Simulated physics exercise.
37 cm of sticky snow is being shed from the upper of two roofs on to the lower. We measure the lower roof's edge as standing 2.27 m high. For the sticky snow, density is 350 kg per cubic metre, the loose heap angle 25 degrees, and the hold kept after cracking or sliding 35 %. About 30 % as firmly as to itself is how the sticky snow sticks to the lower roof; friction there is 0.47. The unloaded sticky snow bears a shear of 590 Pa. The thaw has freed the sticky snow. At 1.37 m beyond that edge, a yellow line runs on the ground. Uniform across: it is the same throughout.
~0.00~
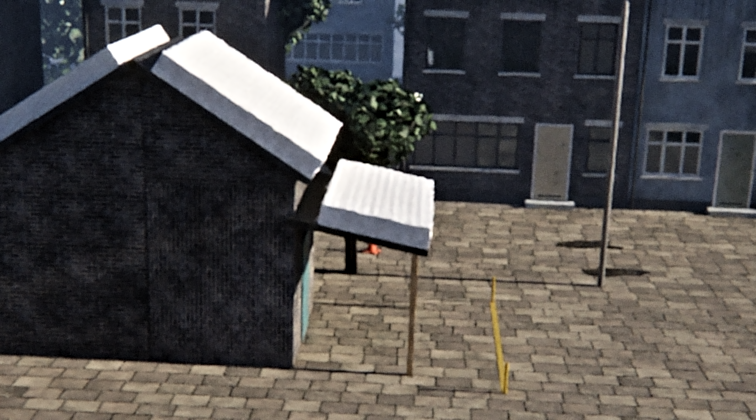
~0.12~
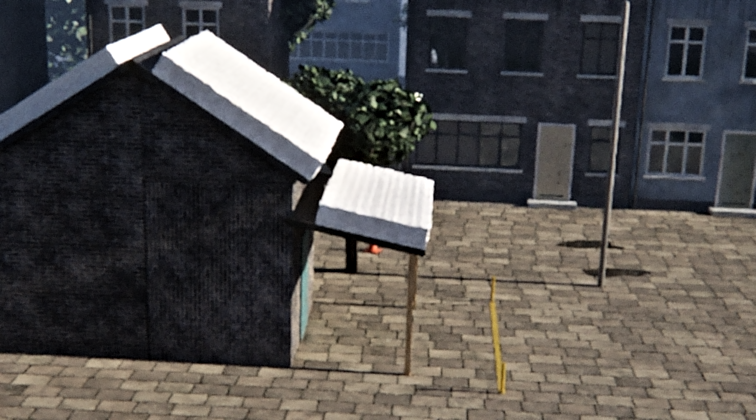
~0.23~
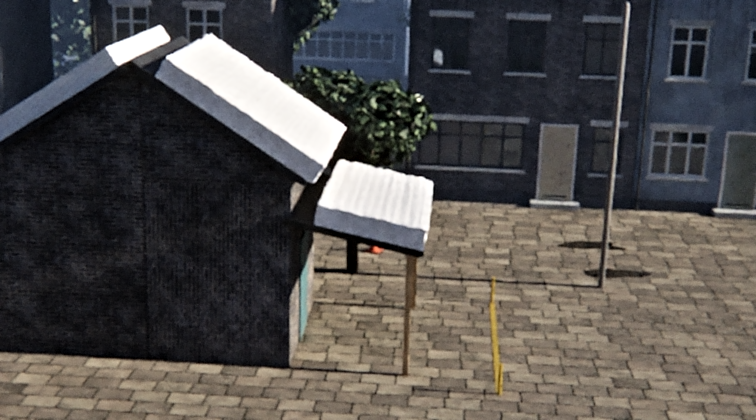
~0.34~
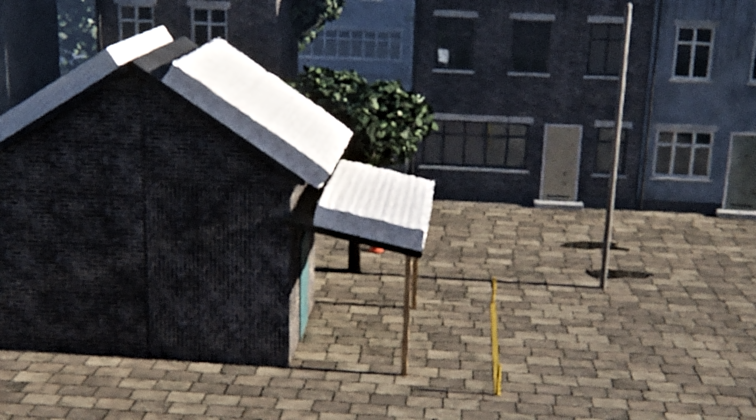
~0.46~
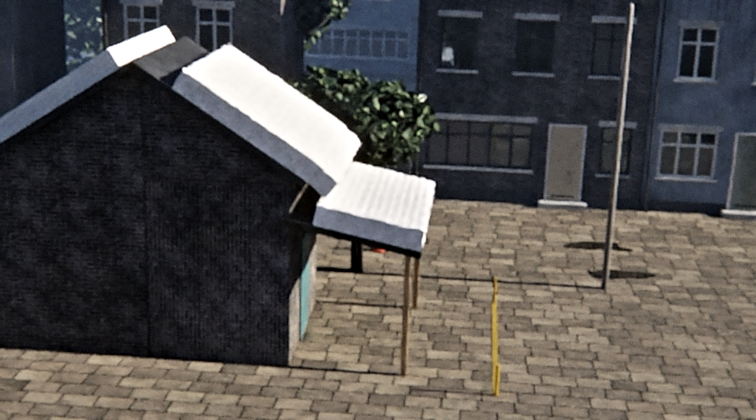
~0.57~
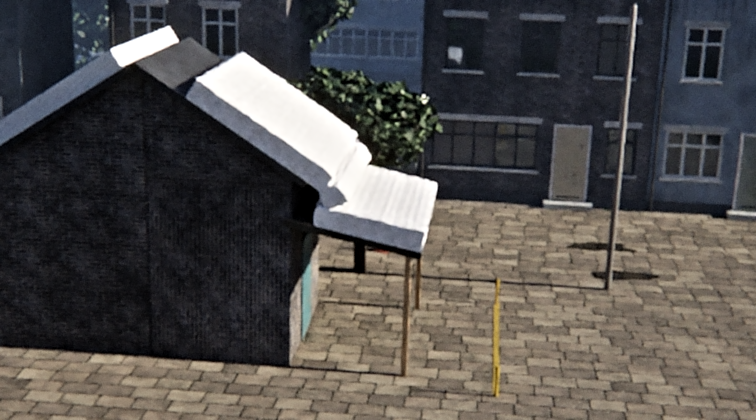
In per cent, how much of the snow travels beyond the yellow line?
Something like 25 %.
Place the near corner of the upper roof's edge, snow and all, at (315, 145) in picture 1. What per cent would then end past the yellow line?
In that case it would be around 50 percent.
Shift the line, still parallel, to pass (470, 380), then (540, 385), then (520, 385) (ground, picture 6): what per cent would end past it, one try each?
In order, some 35, 10 and 16 percent would end past it.
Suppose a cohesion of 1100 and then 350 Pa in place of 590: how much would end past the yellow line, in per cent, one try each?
Respectively, close to 12 % and close to 35 %.
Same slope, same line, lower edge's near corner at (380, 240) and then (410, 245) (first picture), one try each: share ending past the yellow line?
I'd expect around 45 percent the first time and around 35 percent the second.
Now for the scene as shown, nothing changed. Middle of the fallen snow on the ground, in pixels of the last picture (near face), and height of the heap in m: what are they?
The heap centres close to (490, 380) and stands about 0.4 m tall.
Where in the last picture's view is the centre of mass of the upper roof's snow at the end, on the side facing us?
Approximately at pixel (456, 317).
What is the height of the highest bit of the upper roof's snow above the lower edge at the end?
0.8 m, give or take.
By 1.11 s, none is below the lower edge and 0 % is past the line.
By 1.74 s, 17 % is below the lower edge and 0 % is past the line.
By 2.37 s, 49 % is below the lower edge and 20 % is past the line.
By 3.00 s, 54 % is below the lower edge and 25 % is past the line.
By 4.20 s, at the end, 55 % is below the lower edge and 25 % is past the line.
